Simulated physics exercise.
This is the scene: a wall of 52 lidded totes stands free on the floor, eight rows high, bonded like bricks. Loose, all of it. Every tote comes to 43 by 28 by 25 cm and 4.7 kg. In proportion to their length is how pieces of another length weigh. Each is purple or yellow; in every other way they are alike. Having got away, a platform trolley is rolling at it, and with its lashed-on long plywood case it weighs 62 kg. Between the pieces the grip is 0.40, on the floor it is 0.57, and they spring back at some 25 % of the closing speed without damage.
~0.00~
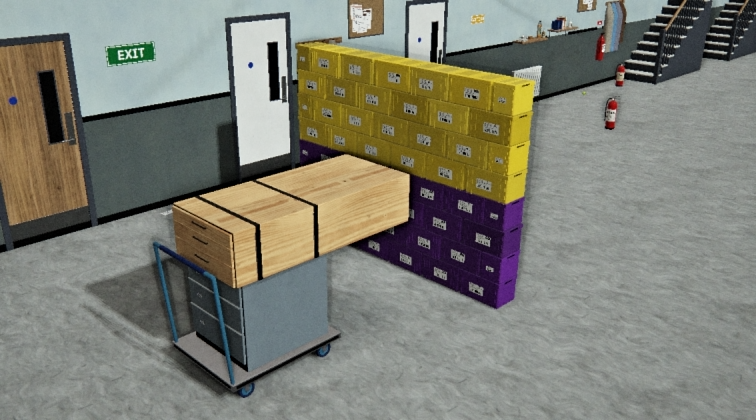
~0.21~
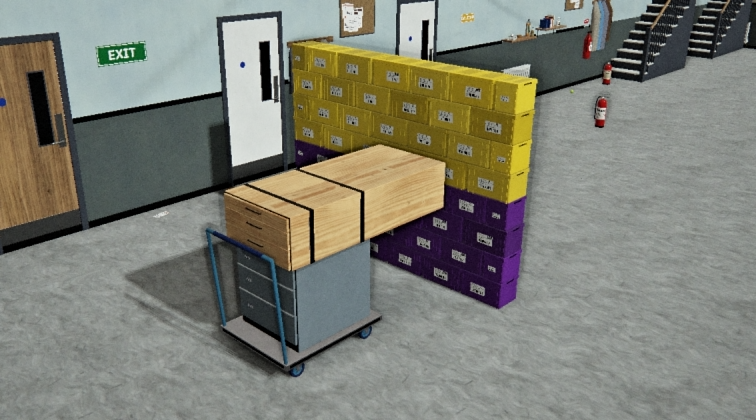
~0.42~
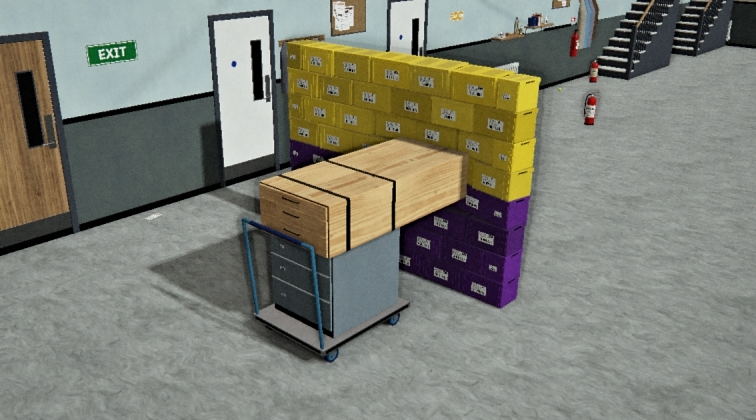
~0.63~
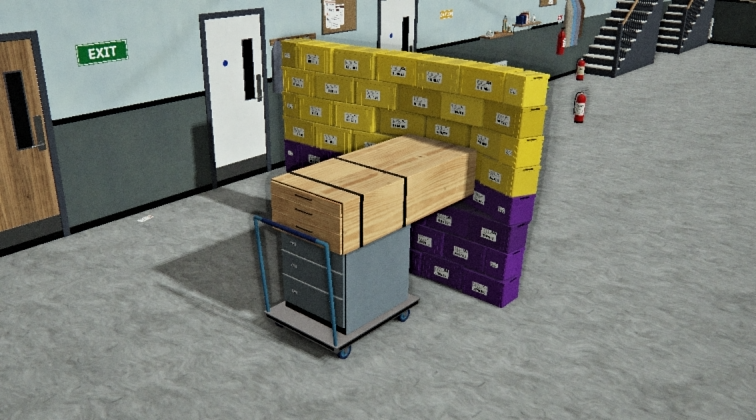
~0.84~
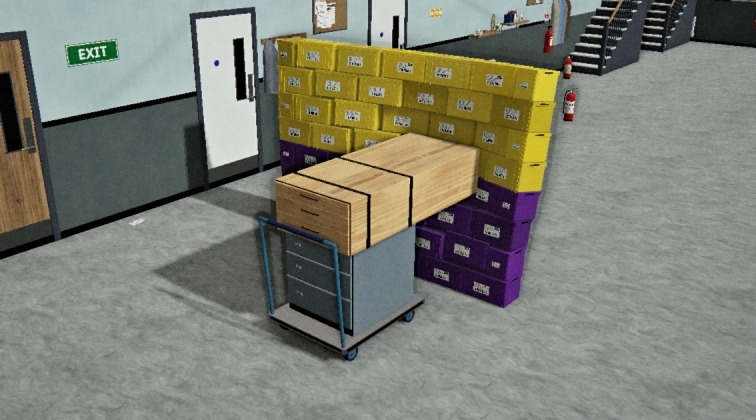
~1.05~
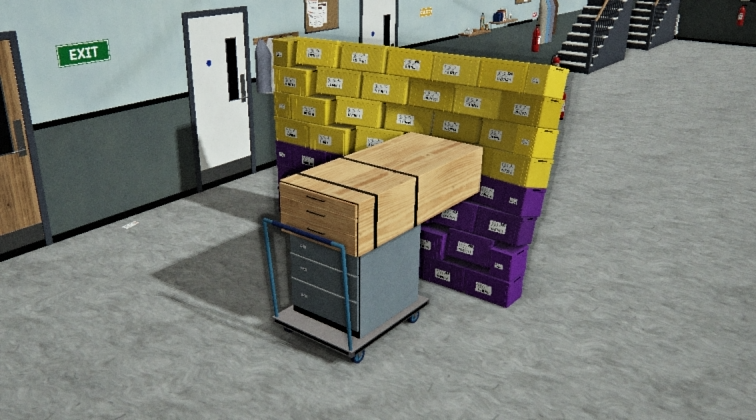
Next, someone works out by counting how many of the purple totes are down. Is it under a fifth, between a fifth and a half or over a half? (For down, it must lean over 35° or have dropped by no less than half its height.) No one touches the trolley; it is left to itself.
My prediction: The part down will be twenty to fifty percent.
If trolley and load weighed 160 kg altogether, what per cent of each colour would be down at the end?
In that case purple 30, yellow 80 per cent.
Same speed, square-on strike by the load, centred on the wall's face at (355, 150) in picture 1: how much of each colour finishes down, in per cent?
Down at the end: Purple 30 percent, yellow 80 percent.
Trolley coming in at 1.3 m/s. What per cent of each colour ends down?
Result - purple: 0%; yellow: 0%.
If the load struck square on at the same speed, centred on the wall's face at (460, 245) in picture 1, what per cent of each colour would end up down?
In that case, purple 0 and yellow 0 in a hundred end down.
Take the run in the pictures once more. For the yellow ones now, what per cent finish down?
Of the yellow ones, 80 in a hundred finish down.
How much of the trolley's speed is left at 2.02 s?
0.0 m/s, roughly.
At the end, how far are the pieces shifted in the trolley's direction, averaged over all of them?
Mean shift: Roughly 90 cm.
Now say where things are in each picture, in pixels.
In the first picture (pixels give the middle of a visible side; the camera moves round a little), load (404, 190) 63 cm short of the wall; top purple tote (326, 159); top yellow tote (356, 69); none has stirred.
In the second picture, load (440, 178) 21 cm short of the wall; top purple tote (323, 159).
In the third picture, load (464, 168) 11 cm into the wall's line; top purple tote (319, 159); steepest lean 6°, the tote at (428, 81); movement in 15 of them.
In the fourth picture, load (472, 165) 21 cm into the wall's line; top purple tote (315, 159); top yellow tote (353, 64) 41 mm from its place; movement in 29 of them.
In the fifth picture, load (476, 163) 24 cm into the wall's line; top purple tote (311, 160); top yellow tote (357, 61) 6° from how it stood; movement in 30 of them.
In the sixth picture, load (479, 162) 26 cm into the wall's line; top purple tote (308, 161); top yellow tote (362, 58) 11° from how it stood; movement in 28 of them.
After 1.52 s, load 27 cm past the wall's line, stopped; 6 of the 26 purple totes down (19 of 52 in all colours); top purple tote unmoved; top yellow tote 29° from how it stood, 8 cm lower.
After 2.02 s, load 27 cm past the wall's line, stopped; 8 of the 26 purple totes down (28 of 52 in all colours); top purple tote unmoved; top yellow tote 63° from how it stood, 1.40 m lower.
In the end (4.0 s), load 27 cm past the wall's line, stopped; 8 of the 26 purple totes down (28 of 52 in all colours); top purple tote unmoved; top yellow tote on its side. That is 31 per cent. From the last view, middles, top purple tote near (318, 157), top yellow tote near (389, 170).
